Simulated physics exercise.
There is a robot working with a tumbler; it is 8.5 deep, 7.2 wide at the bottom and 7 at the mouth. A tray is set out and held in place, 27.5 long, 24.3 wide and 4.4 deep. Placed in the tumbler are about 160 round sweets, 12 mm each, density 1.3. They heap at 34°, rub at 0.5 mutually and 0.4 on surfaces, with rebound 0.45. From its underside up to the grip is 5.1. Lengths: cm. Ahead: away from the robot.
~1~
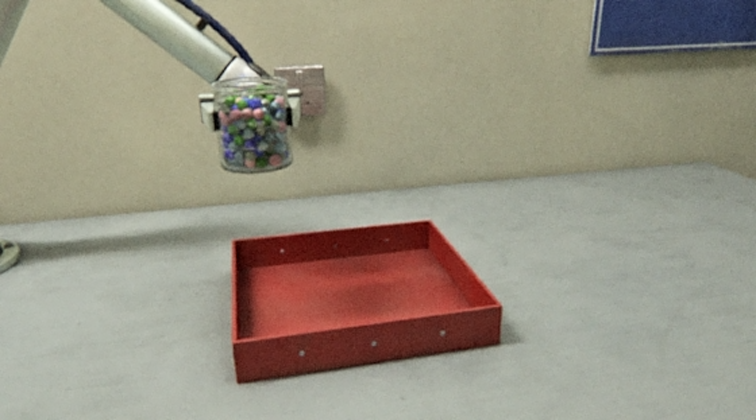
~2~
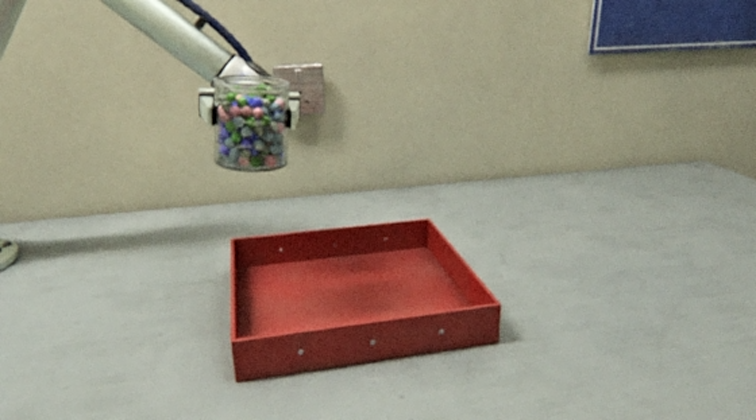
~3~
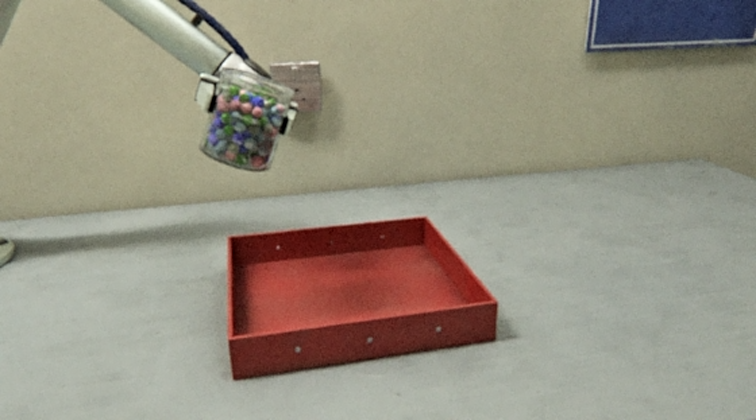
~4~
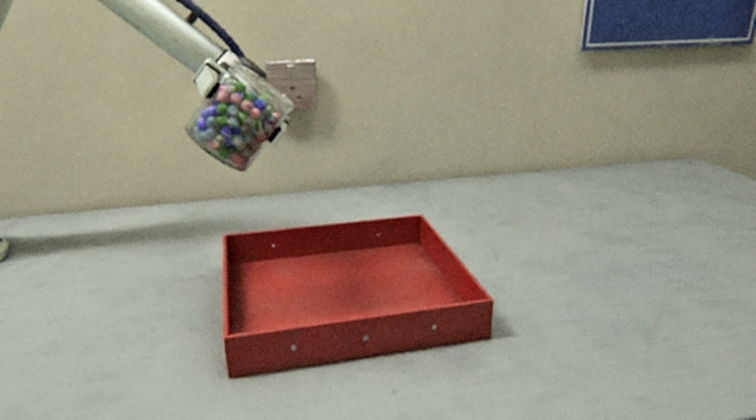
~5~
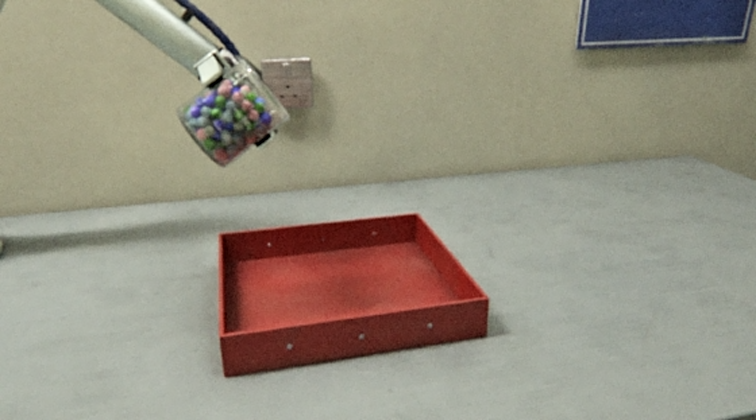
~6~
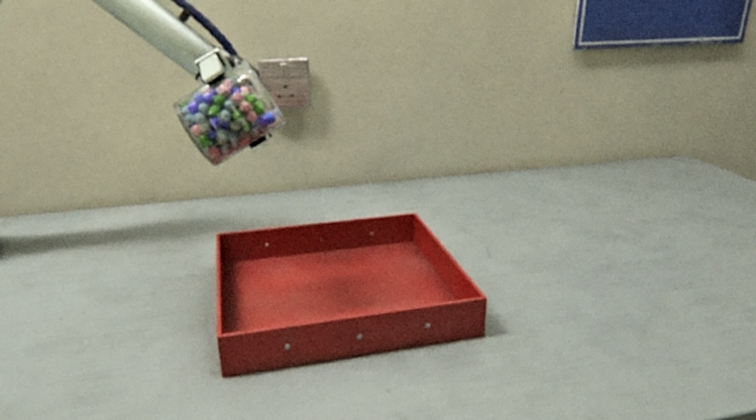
A robot arm tilts a clear tumbler of colourful round sweets above a red tray.
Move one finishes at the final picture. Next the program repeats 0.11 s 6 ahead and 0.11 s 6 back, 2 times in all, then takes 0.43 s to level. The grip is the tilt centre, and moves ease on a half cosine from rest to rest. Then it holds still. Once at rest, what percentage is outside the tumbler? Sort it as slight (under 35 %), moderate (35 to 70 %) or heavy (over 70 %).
It counts as moderate.
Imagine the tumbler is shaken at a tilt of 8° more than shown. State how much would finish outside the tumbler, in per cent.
Around 70 in a hundred, I'd say.
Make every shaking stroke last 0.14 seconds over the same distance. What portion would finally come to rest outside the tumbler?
That gives about 40 percent.
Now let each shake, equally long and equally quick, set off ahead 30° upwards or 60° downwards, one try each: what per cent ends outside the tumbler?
First try about 85 %, second try about 15 %.
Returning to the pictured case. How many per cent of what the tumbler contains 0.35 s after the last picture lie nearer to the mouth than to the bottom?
I'd say close to 50 per cent.
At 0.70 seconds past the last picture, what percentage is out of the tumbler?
About 55 per cent so far.
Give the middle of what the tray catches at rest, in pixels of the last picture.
I'd point to somewhere near (378, 286).
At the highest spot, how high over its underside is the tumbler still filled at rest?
The top sits some 6.0 cm up.
Then, 0.35 s later, tilted 62° forward, highest piece 26 above the table; 108 in the tumbler, 31 in the tray, 5 on the table or floor, 14 in flight or on a rim.
Then, 0.70 s later, tilted 22° forward, highest piece 26 above the table; 75 in the tumbler, 75 in the tray, 8 on the table or floor.
Then, 1.07 s later, level, highest piece 25 above the table; 75 in the tumbler, 75 in the tray, 8 on the table or floor.
Then, 2.12 s later, level, highest piece 25 above the table; 75 in the tumbler, 75 in the tray, 8 on the table or floor.
At rest, 75 in the tumbler, 75 in the tray, 8 on the table or floor. That is 53 % outside the tumbler.
